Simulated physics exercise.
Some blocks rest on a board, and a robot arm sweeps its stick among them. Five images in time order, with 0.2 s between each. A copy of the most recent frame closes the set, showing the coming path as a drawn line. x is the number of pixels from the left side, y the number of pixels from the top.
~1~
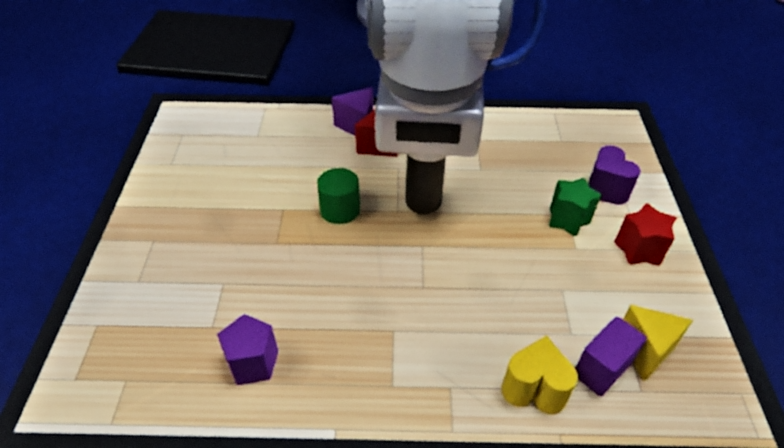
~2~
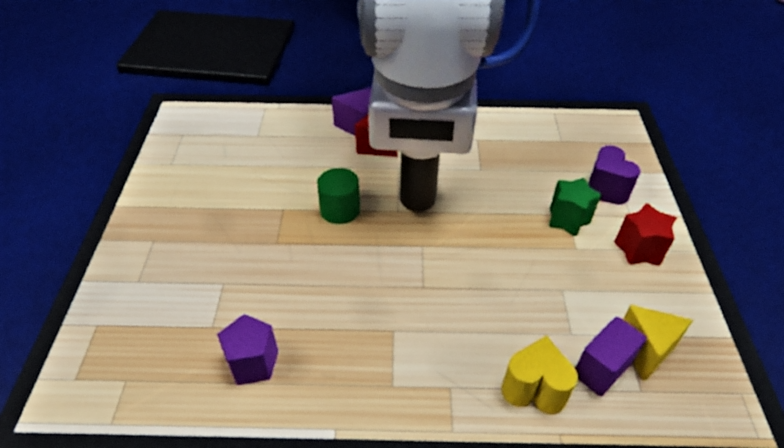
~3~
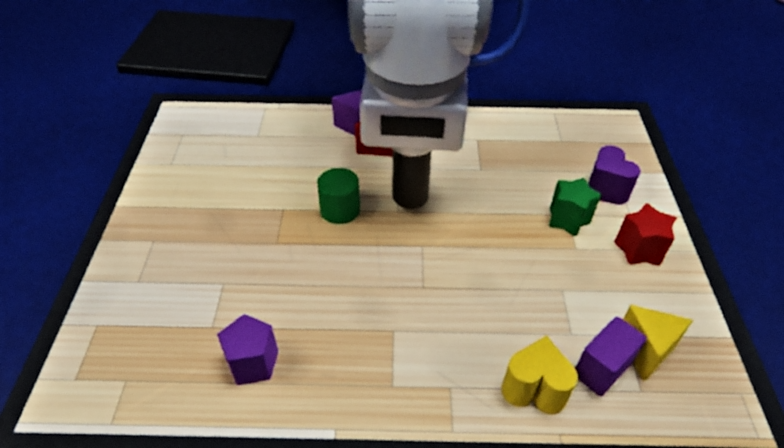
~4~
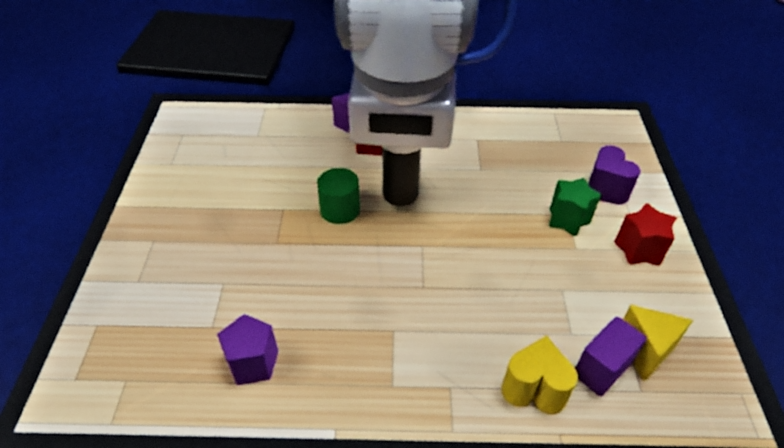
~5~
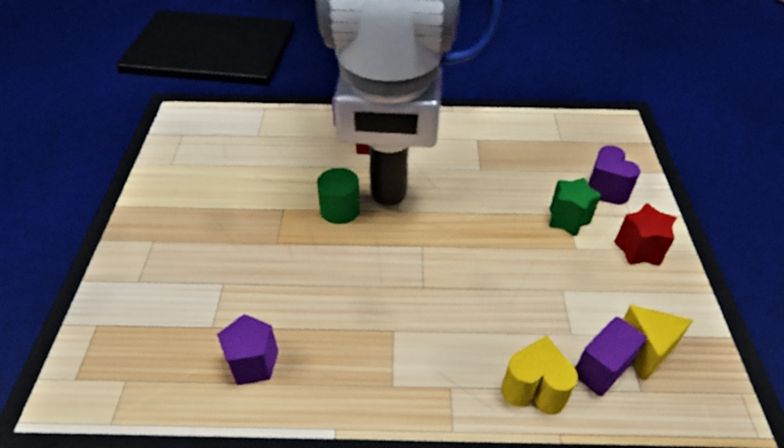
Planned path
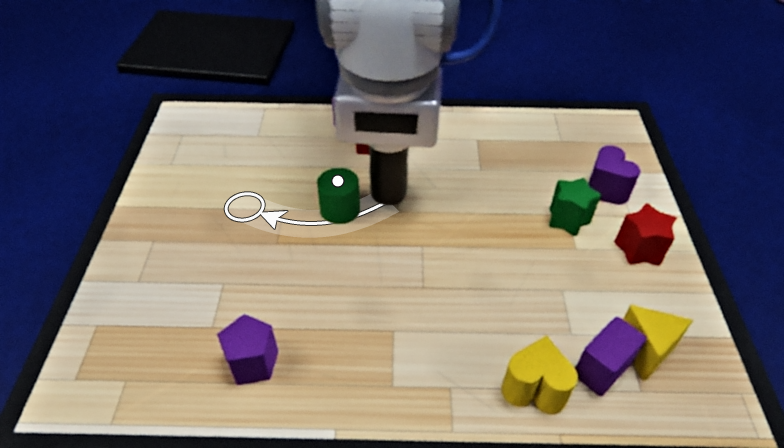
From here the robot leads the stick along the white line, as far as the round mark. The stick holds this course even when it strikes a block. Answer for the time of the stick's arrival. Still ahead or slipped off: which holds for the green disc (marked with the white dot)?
When the path ends, it will sit ahead of the stick.
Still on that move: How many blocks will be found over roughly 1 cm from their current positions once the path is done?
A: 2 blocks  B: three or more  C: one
The one that fits is C, one.
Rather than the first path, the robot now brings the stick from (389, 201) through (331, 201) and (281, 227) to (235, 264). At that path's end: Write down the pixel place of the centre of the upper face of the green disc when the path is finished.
Somewhere near (187, 258).
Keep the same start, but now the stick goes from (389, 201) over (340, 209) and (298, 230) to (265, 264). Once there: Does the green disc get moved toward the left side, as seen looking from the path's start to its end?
Going by the path, no.
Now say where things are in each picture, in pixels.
In the first frame, lower end of the stick at (423, 202), tops of blocks, green disc at (338, 181), red triangular block partly hidden.
In the second frame, stick at (418, 200), blocks as before.
In the third frame, stick at (410, 197), blocks as before.
In the fourth frame, stick at (401, 195), blocks as before.
In the fifth frame, stick at (389, 194), green disc at (338, 181), red triangular block hidden.
The drawn path runs from (389, 201) via (343, 220) and (290, 222), ending at (245, 207); the dot is on the green disc.
The first path, step by step. One third of the way, stick at (342, 213); green disc at (301, 185).
Two thirds of the way, stick at (289, 215); green disc at (256, 177).
At the end, stick at (243, 200); green disc at (221, 156); red triangular block not moved.
